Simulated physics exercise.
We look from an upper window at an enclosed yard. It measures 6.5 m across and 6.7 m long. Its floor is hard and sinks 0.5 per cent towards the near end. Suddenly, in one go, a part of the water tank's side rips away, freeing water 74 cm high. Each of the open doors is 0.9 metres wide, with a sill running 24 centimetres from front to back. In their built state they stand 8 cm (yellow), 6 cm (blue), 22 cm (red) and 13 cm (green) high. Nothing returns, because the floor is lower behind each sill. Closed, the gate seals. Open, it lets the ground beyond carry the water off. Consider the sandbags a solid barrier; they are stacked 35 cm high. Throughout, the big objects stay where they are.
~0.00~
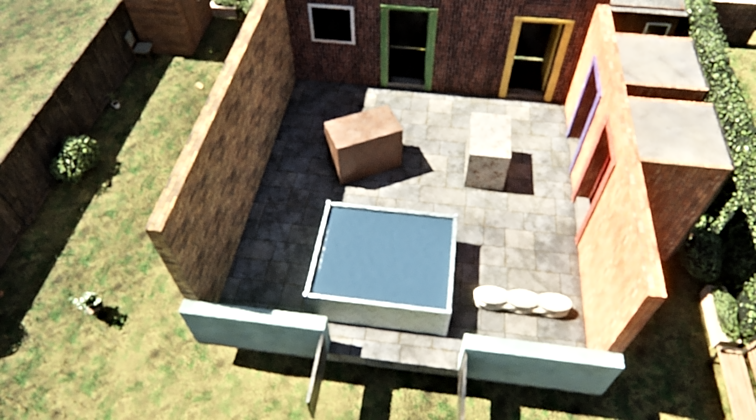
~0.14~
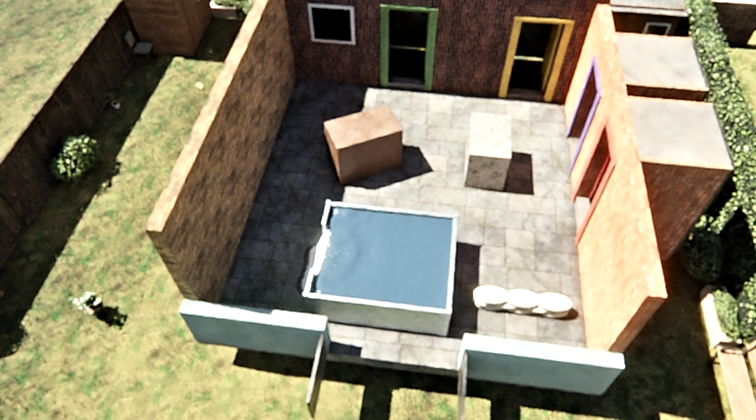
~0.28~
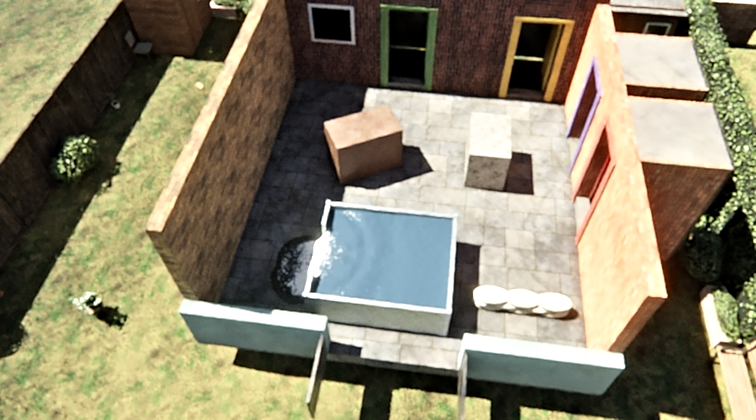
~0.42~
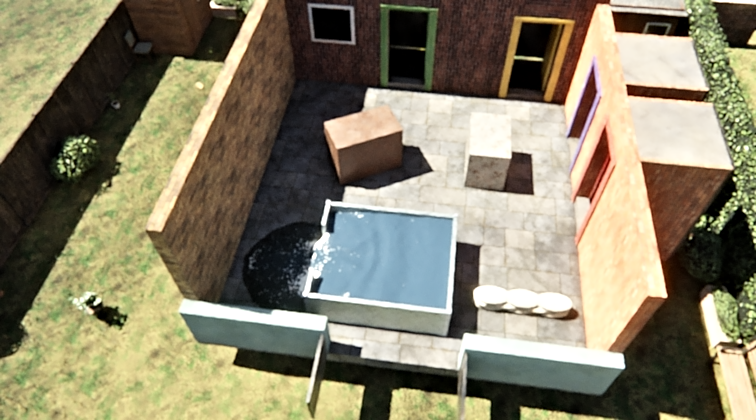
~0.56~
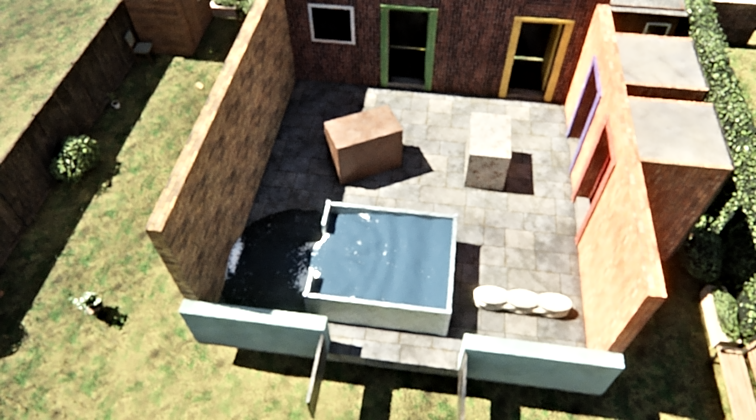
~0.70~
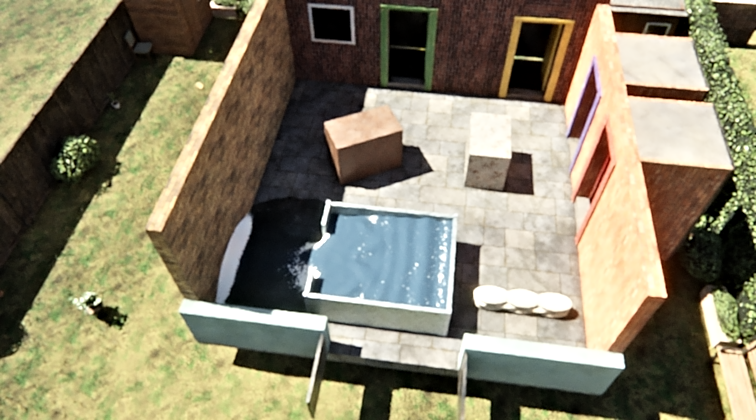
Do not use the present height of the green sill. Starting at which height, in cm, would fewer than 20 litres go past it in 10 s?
Starting at roughly 6.5 cm.
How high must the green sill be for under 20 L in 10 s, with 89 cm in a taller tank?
The step needs to be some 8.5 cm.
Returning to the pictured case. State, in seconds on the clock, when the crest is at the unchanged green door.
Peak time: About 3.6 s.
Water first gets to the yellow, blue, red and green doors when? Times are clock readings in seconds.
The yellow door gets it at 4.5 s, the blue door at 6.0 s, the red door at 6.5 s and the green door at 3.2 s.
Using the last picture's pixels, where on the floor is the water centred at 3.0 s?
Centre of the water: Approx. (334, 249) px.
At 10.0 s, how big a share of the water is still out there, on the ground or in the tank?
Close to 86 per cent is still present.
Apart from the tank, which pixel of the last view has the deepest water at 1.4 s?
Check close to (212, 324).
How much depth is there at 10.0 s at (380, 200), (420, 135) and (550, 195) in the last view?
Taking the spots in order: About 4, 4 and 4 centimetres.
After 1.4 s water covers 15 % of the floor, deepest (56 cm) near (212, 324); it has not reached the green door.
After 3.0 s water covers 35 % of the floor, deepest (36 cm) near (242, 265); it has not reached the green door.
After 10.0 s water covers 95 % of the floor, deepest (14 cm) near (212, 324); 8 cm at the green door, 0 litres in over its 13 cm sill.
At the green door as built, the water arrived by 3.3 s and peaked near 11 cm at 3.6 s.
Run again over the same 10 s with other heights there, 37 litres in over 5 cm, 7 litres over 8 cm. The limit of 20 litres is kept from about 6.5 cm up.
